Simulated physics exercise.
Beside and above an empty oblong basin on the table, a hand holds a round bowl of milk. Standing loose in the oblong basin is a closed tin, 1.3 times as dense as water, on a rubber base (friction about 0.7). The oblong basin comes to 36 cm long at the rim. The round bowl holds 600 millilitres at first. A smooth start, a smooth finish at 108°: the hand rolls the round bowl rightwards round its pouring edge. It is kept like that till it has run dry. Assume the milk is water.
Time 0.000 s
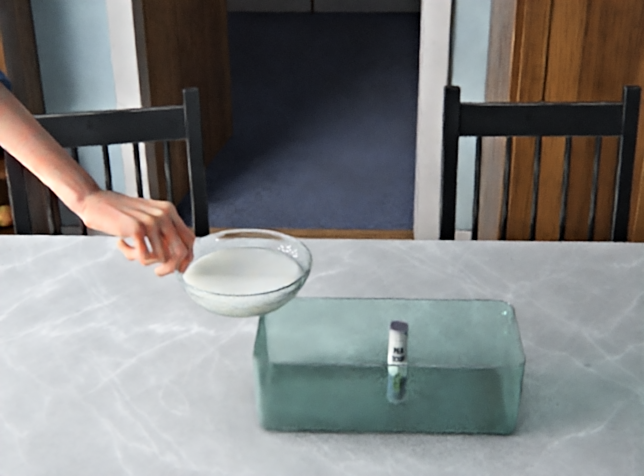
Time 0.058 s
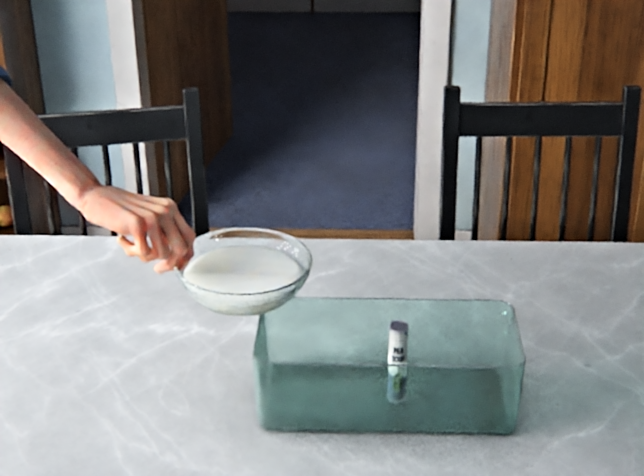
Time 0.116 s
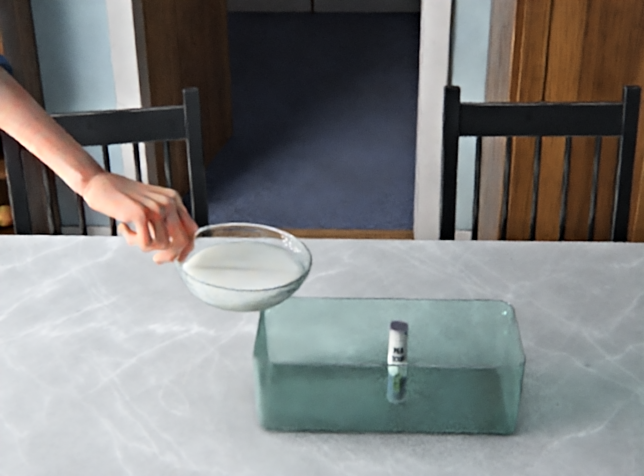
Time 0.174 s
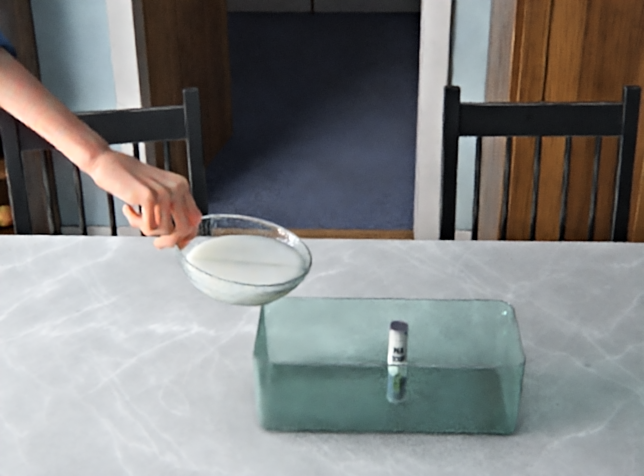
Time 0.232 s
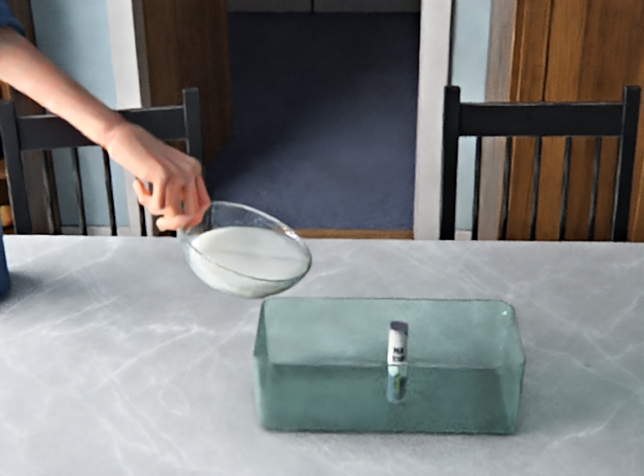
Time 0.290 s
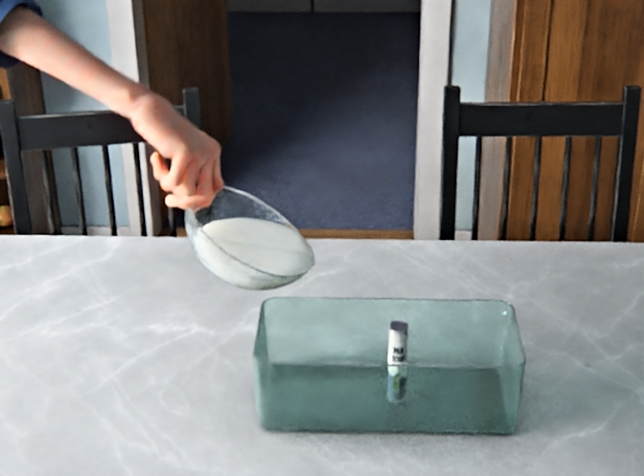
A hand at the left holds a round glass bowl of milky white liquid and slowly rolls it rightwards, its left side rising steadily as the arm lifts and the liquid shifts towards the right rim. Below it, a greenish oblong basin with a small upright tin inside stays still on a grey marbled table. A fixed, slightly raised view shows dark chairs, wooden panels and an open doorway behind.
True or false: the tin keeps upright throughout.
False.
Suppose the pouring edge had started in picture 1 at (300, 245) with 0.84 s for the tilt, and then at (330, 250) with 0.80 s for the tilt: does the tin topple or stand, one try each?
In the first try it comes down; in the second it remains standing.
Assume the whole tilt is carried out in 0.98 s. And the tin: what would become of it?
Then it tips over.
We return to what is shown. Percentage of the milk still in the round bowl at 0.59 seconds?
I'd put it near 7 percent.
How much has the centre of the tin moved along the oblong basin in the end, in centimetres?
The tin's middle ends up about 7.5 cm along the basin.
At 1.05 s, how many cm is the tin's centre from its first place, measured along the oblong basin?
It has moved some 7 cm.
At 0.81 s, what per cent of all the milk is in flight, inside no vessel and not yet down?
Estimate: About 2 in a hundred.
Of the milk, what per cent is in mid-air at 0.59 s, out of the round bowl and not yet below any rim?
At that moment, about 58 percent.
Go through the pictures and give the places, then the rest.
In the first picture, it leans 0°; its right rim is at (312, 263); the milk meets the walls at (185, 271) and (305, 273); the oblong basin's rim runs from (258, 330) to (518, 334); the tin's top is at (399, 329).
In the second picture, it leans 1°; its right rim is at (311, 263); the milk meets the walls at (185, 269) and (304, 272).
In the third picture, it leans 6°; its right rim is at (311, 263); the milk meets the walls at (184, 264) and (305, 268).
In the fourth picture, it leans 12°; its right rim is at (311, 263); the milk meets the walls at (186, 256) and (306, 264).
In the fifth picture, it leans 21°; its right rim is at (311, 263); the milk meets the walls at (189, 245) and (310, 258).
In the sixth picture, it leans 31°; its right rim is at (310, 263); the milk meets the walls at (196, 234) and (301, 249); 4 per cent is over the edge.
After 0.59 s the tilt is 91° and 7 per cent is still to pour; the tin stands where it began.
After 0.81 s the tilt is 108° and 0 per cent is still to pour; the tin leans 55°.
After 1.05 s the tilt is 108° and 0 per cent is still to pour; the tin lies on its side.
After 1.30 s the tilt is 108° and 0 per cent is still to pour; the tin lies on its side.
In the end the tin lies on its side.
